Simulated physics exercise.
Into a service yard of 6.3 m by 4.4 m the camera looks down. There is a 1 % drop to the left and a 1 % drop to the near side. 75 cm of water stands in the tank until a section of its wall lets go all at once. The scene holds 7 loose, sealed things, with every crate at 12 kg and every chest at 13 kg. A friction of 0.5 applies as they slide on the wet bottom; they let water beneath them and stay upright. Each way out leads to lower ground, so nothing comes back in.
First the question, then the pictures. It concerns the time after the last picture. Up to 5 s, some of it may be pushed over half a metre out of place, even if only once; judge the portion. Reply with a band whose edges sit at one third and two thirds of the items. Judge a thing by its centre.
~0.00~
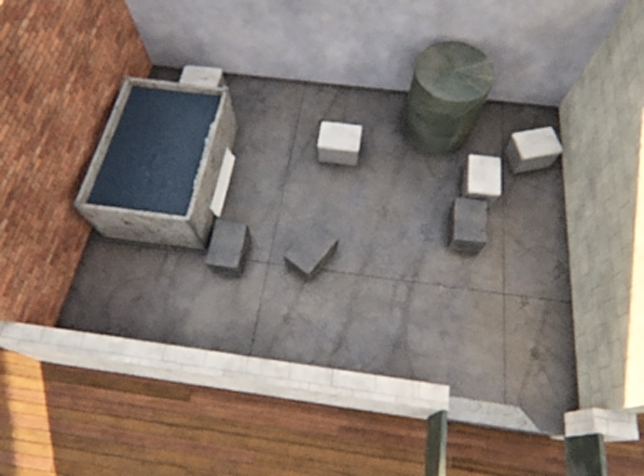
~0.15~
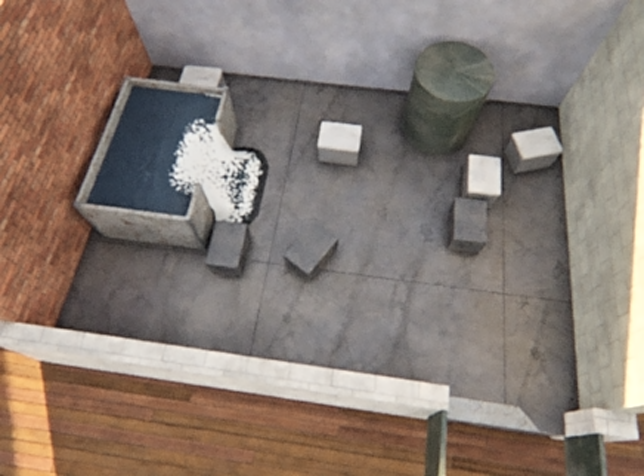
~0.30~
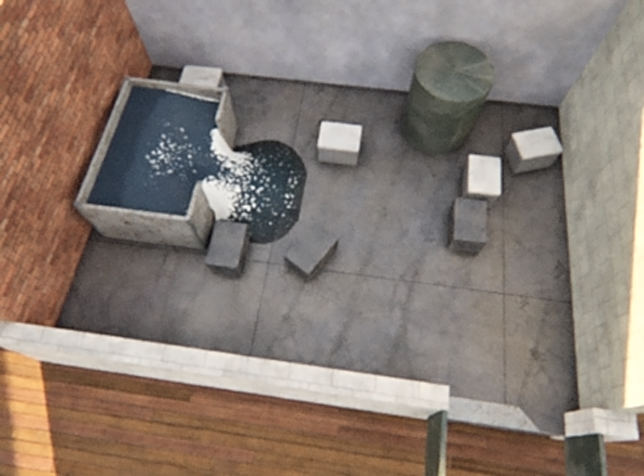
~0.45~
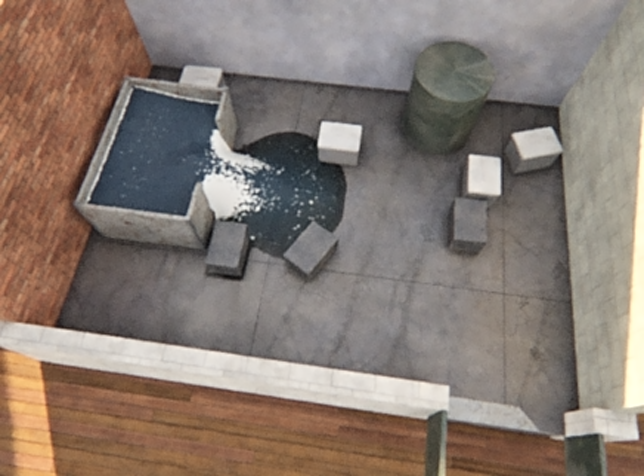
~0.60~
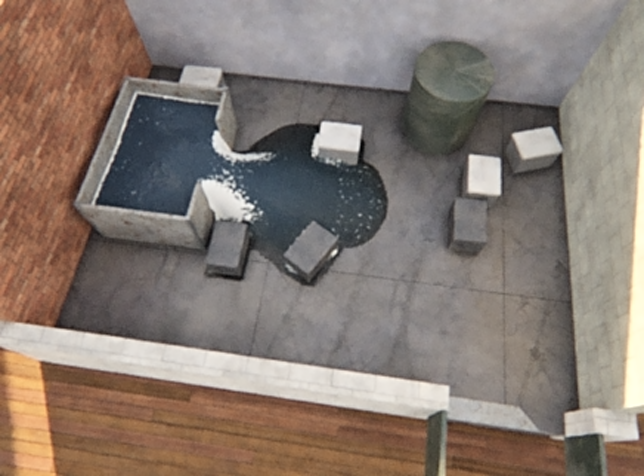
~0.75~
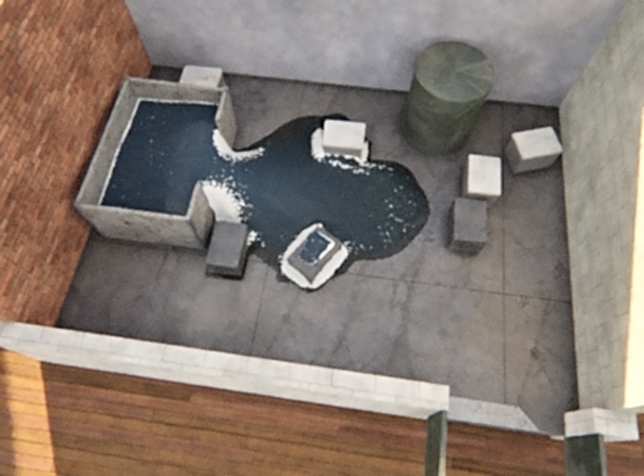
Band: Two thirds or above.
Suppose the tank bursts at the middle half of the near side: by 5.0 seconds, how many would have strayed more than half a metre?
The answer would then be 1.
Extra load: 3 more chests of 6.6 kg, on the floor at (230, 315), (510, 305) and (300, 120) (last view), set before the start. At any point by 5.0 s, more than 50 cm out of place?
One after another they come out inside the limit, above it, above it.
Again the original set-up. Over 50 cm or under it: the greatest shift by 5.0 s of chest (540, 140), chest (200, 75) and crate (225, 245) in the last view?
Result, in order: Overshooting / undershooting / undershooting.
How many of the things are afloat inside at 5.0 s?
By my count, 4.
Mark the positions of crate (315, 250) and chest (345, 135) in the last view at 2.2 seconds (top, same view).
Roughly (435, 366), then roughly (384, 104).
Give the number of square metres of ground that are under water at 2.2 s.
My estimate is roughly 20 m2.
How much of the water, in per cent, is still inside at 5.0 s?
Around 86 per cent of the water is still in there.
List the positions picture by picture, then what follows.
A crate at (311, 247), on the bottom; a chest at (340, 135) rests on the ground; water covers 2.5 m2; 0 of 7 have shifted, in the first frame.
A crate at (311, 247), on the bottom; a chest at (340, 135), on the bottom; water covers 3.1 m2; 0 of 7 have shifted, in the second frame.
A crate at (311, 247), on the bottom; a chest at (340, 135) rests on the ground; 3.9 m2 under water; 0 of 7 have shifted, in the third frame.
A crate at (311, 247), on the bottom; a chest at (340, 135) rests on the ground; 4.9 m2 under water; 0 of 7 have shifted, in the fourth frame.
A crate at (311, 247) rests on the ground; a chest at (340, 135) rests on the ground; water covers 6.0 m2; 0 of 7 have shifted, in the fifth frame.
A crate at (315, 251) rests on the ground, 7 cm from its start; a chest at (344, 133) rests on the ground, 6 cm from its start; water covers 7.4 m2; 2 of 7 have shifted, in the sixth frame.
After 1.1 s 2 of 7 are over 50 cm from their spots; 0 afloat.
After 2.2 s 4 of 7 are over 50 cm from their spots; 3 afloat.
After 3.5 s 5 of 7 are over 50 cm from their spots; 5 afloat.
After 5.0 s 5 of 7 are over 50 cm from their spots, and 5 have been at some point; 4 afloat.
